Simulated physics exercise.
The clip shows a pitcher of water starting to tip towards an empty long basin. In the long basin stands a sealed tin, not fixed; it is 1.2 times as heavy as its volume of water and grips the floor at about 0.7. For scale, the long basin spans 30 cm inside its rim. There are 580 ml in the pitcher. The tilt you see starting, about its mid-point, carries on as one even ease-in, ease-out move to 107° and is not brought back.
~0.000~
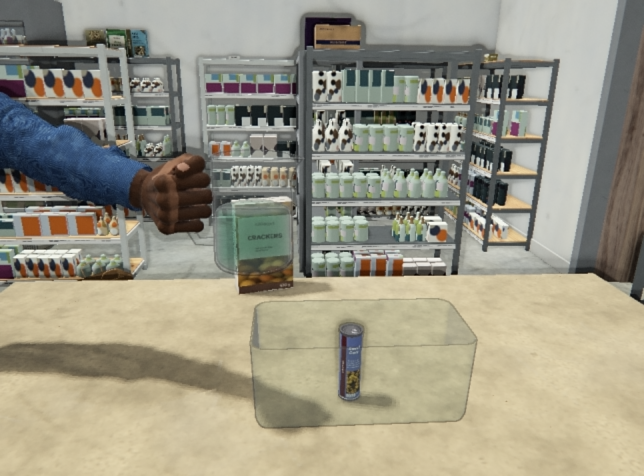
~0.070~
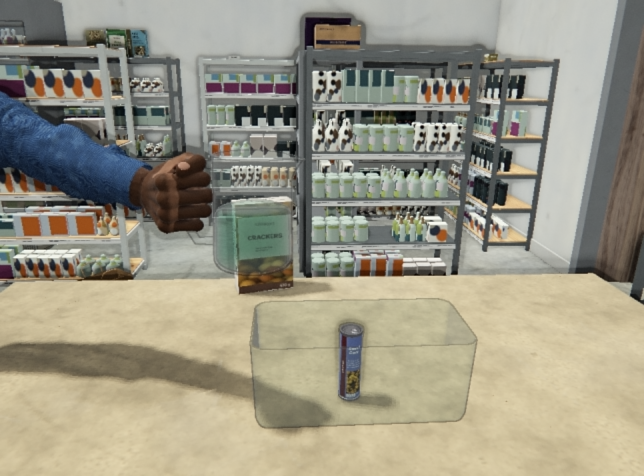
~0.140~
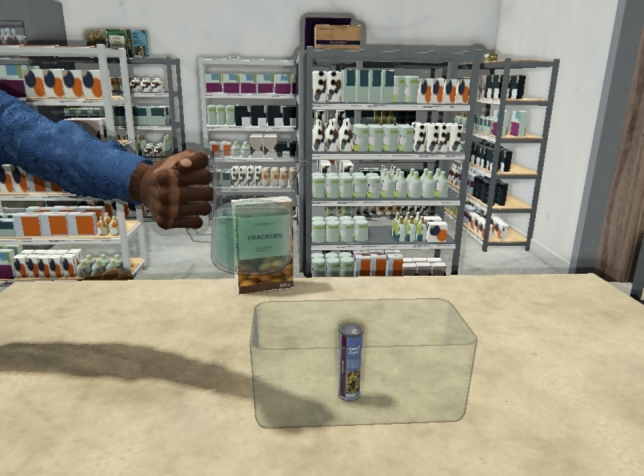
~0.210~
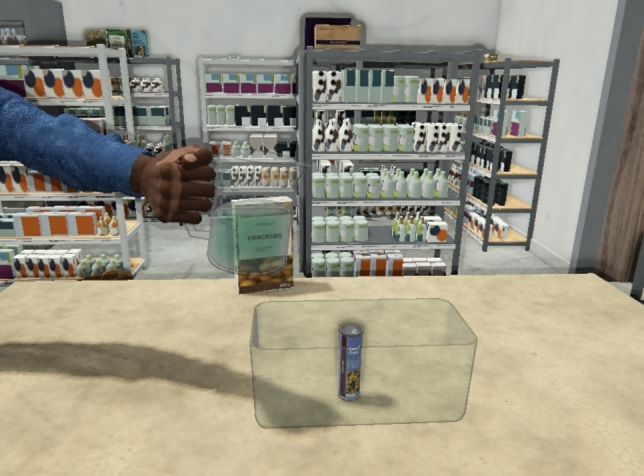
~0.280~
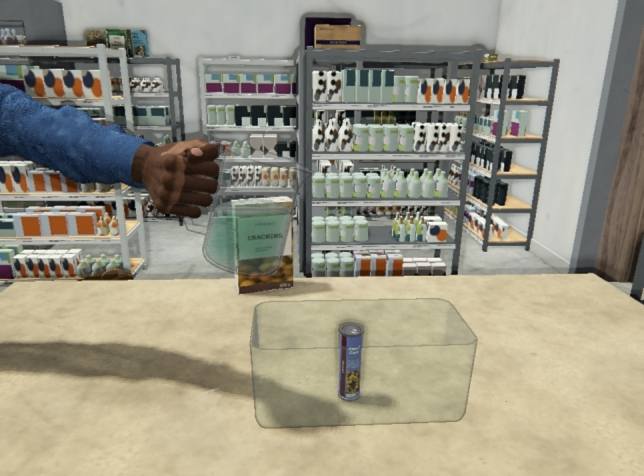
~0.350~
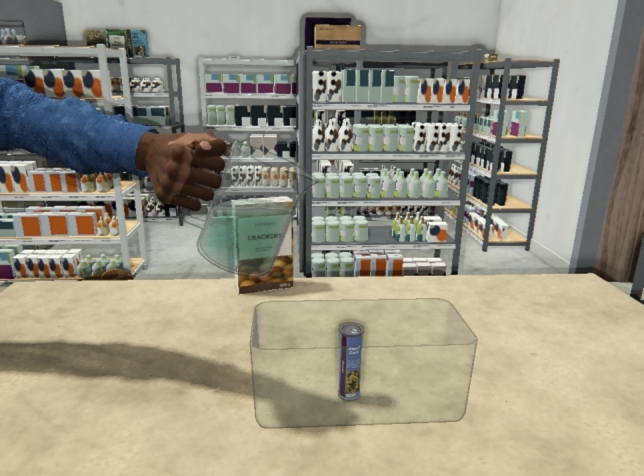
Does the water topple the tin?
It remains upright.
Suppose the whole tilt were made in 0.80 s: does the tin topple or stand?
Then it keeps standing.
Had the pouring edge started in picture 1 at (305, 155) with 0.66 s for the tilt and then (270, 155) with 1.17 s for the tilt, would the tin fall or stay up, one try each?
First it remains upright; then it topples.
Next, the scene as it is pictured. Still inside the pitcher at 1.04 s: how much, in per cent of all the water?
Near 42 in a hundred.
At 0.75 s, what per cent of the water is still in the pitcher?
About 96 per cent.
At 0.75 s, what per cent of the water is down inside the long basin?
Some 0 per cent.
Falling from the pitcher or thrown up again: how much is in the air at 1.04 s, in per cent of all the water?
Near 26 in a hundred.
Then, 0.75 s in, the tilt is 76° and 96 per cent is still to pour; the tin stands where it began.
Then, 1.04 s in, the tilt is 104° and 41 per cent is still to pour; the tin stands where it began.
Then, 1.34 s in, the tilt is 107° and 6 per cent is still to pour; the tin stands where it began.
Then, 1.67 s in, the tilt is 107° and 0 per cent is still to pour; the tin stands where it began.
Finally, the tin stands where it began.
